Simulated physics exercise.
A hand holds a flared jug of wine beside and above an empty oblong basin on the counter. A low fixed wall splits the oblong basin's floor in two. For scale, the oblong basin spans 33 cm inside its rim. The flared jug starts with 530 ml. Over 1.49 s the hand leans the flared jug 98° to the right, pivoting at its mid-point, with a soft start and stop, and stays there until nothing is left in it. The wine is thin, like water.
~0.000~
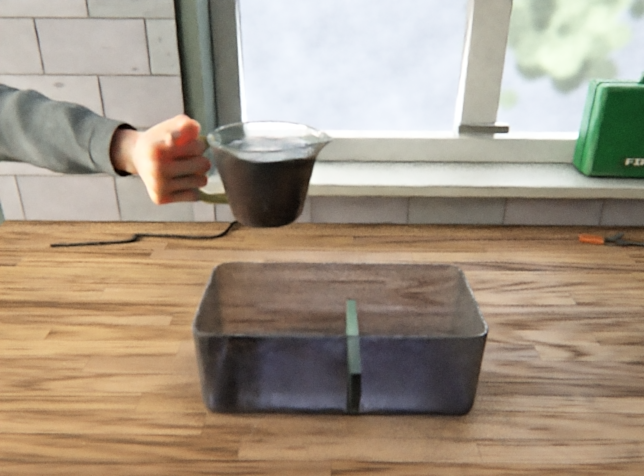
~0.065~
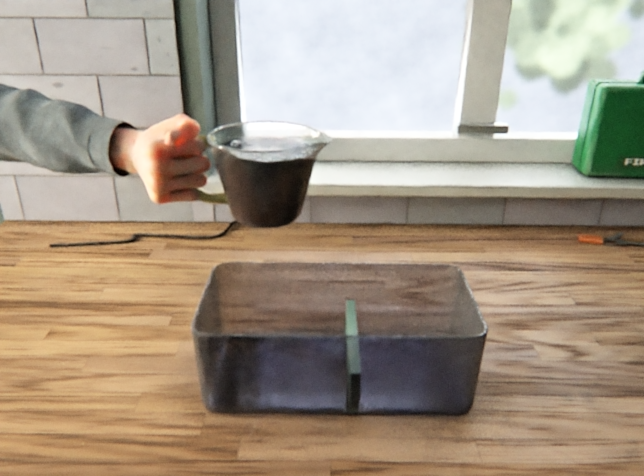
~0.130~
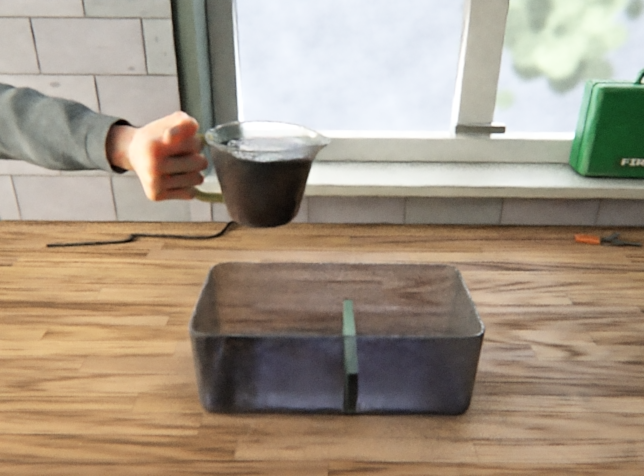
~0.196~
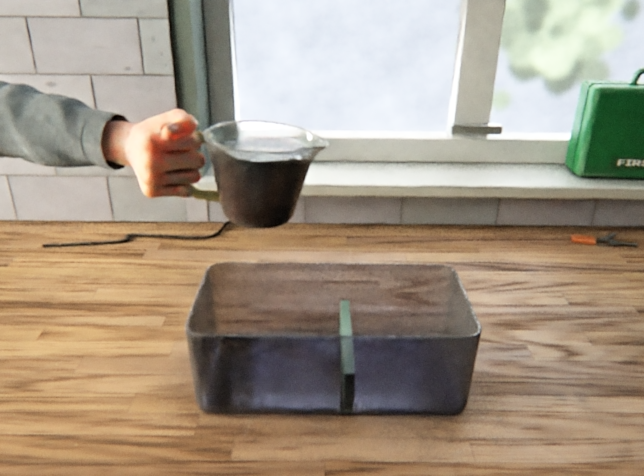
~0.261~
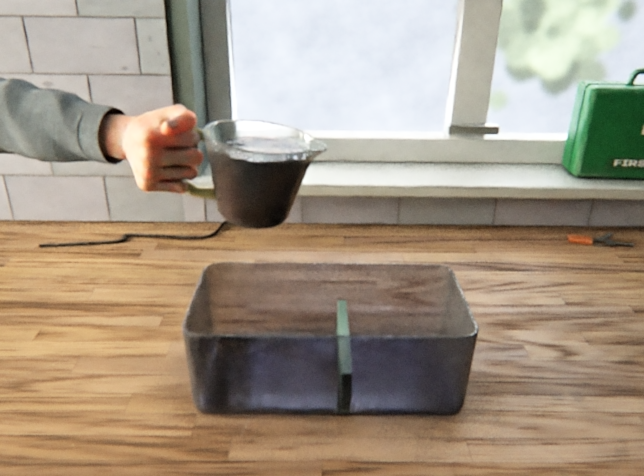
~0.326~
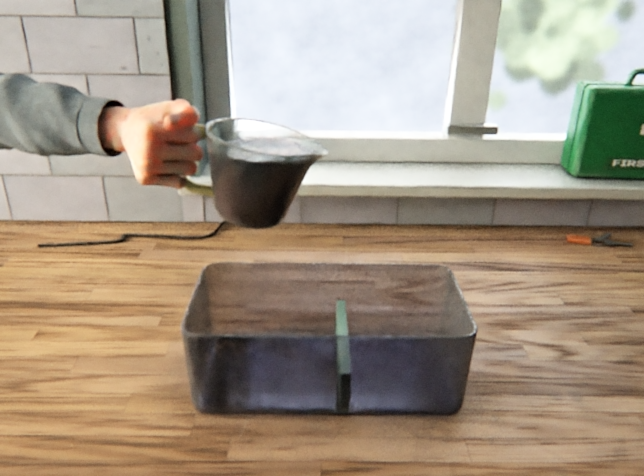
A hand in a grey sleeve holds a clear, flared jug of dark wine at the upper left of a kitchen, seen from the front across a wooden counter. Below it sits an empty, see-through oblong basin with a green divider, with white tiles, a window and a green case behind. The hand gradually leans the jug slightly to the right, while the view shifts very slightly.
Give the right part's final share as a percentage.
The far part has some 86 per cent.
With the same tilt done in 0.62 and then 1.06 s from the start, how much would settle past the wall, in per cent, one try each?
First 80, then 85 per cent.
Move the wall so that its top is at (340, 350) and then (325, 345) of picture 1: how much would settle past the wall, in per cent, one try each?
First 95, then 95 per cent.
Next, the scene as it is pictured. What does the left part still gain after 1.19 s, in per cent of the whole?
Near 12 in a hundred.
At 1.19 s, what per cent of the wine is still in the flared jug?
About 14 per cent.
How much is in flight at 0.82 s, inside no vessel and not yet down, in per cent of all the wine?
Near 22 in a hundred.
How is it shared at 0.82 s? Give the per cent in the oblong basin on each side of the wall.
Some 0 per cent left and 12 right.
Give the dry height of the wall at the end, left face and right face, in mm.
Left about 56 mm, right about 38 mm.
By 0.82 s the tilt is 57° and 66 per cent is still to pour, 0 is left of the wall and 12 right of it.
By 1.19 s the tilt is 89° and 13 per cent is still to pour, 1 is left of the wall and 71 right of it.
By 1.57 s the tilt is 98° and 0 per cent is still to pour, 12 is left of the wall and 86 right of it.
By 1.99 s the tilt is 98° and 0 per cent is still to pour, 13 is left of the wall and 86 right of it.
At rest 13 per cent lies left of the wall, 86 right of it and 2 outside.
